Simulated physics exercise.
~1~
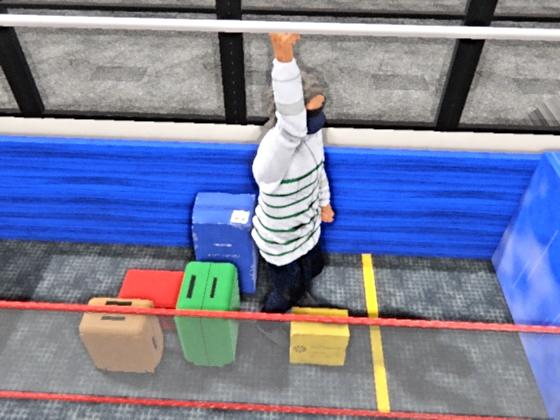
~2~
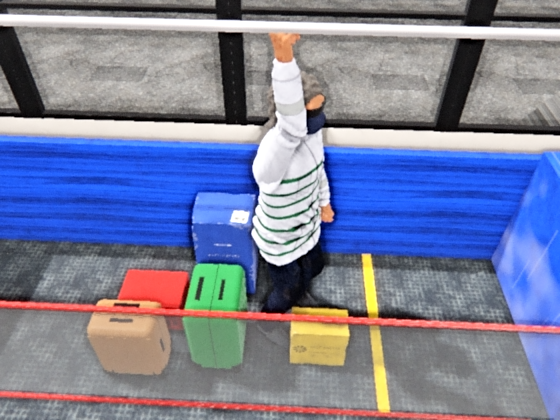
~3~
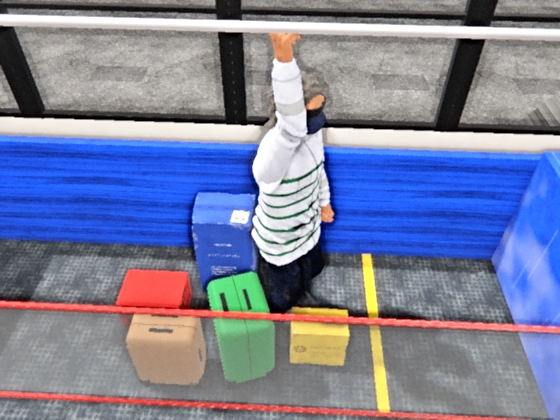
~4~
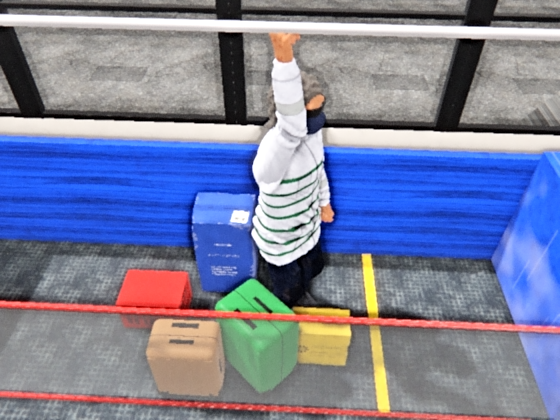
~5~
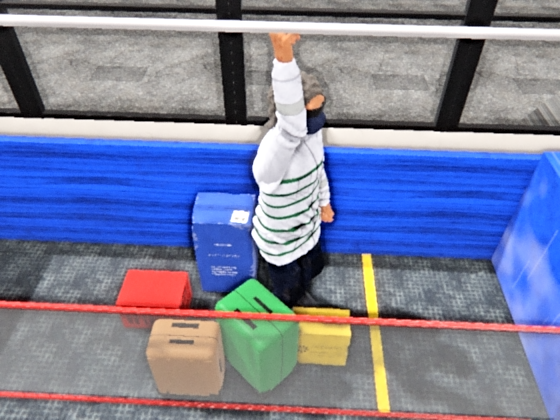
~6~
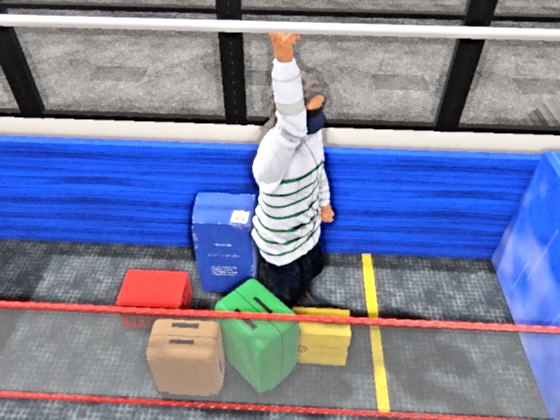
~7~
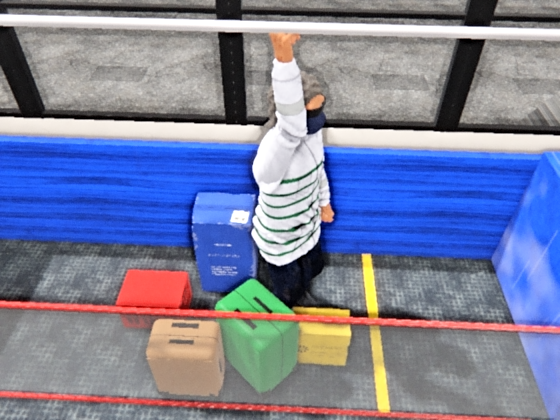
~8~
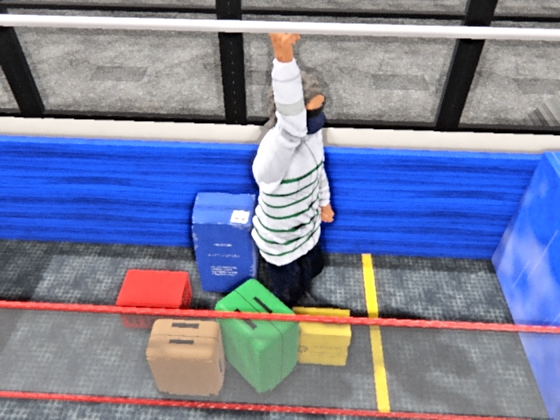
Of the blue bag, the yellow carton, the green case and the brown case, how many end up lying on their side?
None of them do. All four are still upright at the end.
